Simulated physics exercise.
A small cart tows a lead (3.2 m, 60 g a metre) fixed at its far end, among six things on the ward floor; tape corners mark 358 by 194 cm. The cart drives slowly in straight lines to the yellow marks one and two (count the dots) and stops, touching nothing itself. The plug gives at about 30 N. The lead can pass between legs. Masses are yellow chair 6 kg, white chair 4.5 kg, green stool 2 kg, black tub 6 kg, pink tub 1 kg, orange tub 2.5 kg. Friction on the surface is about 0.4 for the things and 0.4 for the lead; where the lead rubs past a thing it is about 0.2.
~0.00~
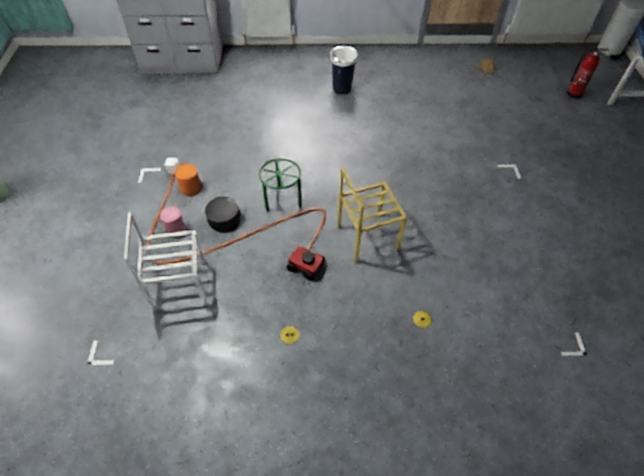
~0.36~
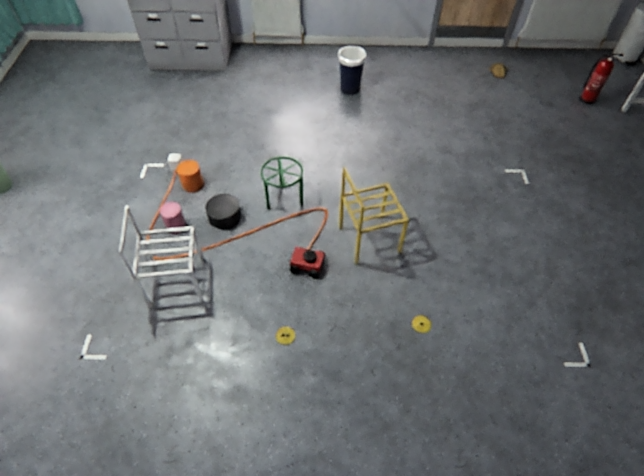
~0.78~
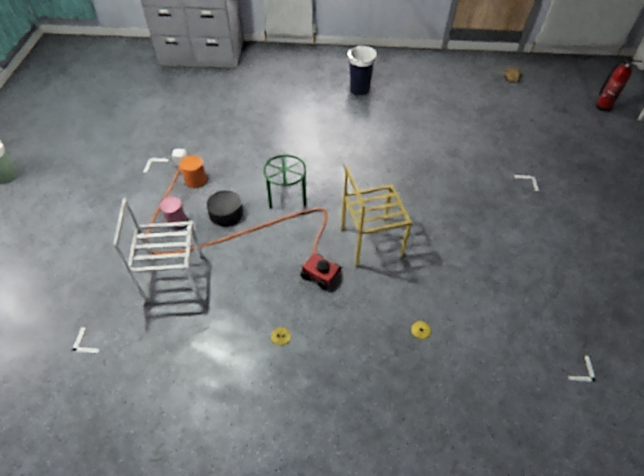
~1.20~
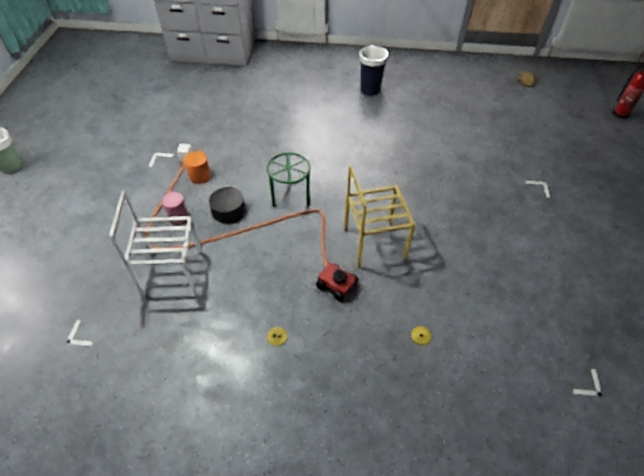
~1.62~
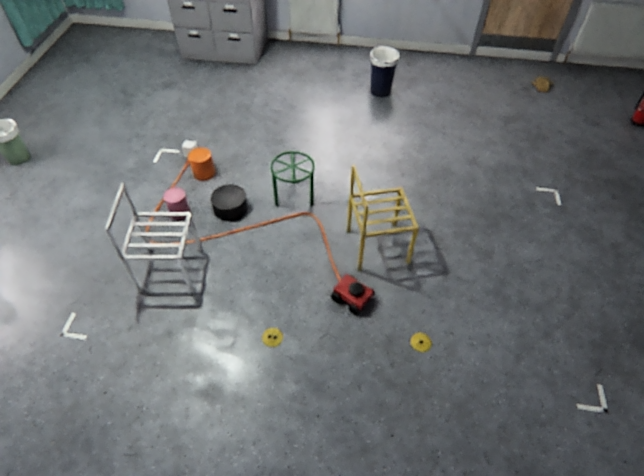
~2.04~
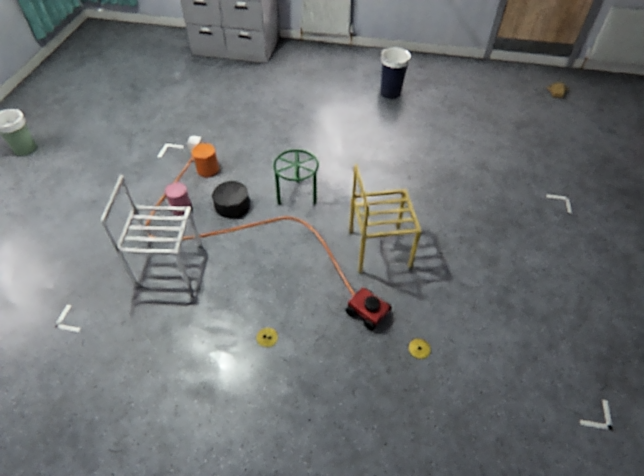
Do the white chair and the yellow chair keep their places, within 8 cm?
The white chair hardly stirs, the yellow chair keeps its place.
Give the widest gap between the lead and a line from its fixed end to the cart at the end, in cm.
Some 60 cm.
At 3.2 s, cart at (409, 340), lead slack at the fixed end; nothing else has moved.
At 4.3 s, cart at (372, 344), lead slack at the fixed end; nothing else has moved.
At 5.4 s, cart at (314, 340), lead slack at the fixed end; nothing else has moved.
At 6.5 s, cart at (268, 336), lead slack at the fixed end; nothing else has moved.
At 6.9 s, cart at (268, 336), lead slack at the fixed end; white chair 0 cm off its start at (154, 228), yellow chair 0 cm off its start at (385, 212).
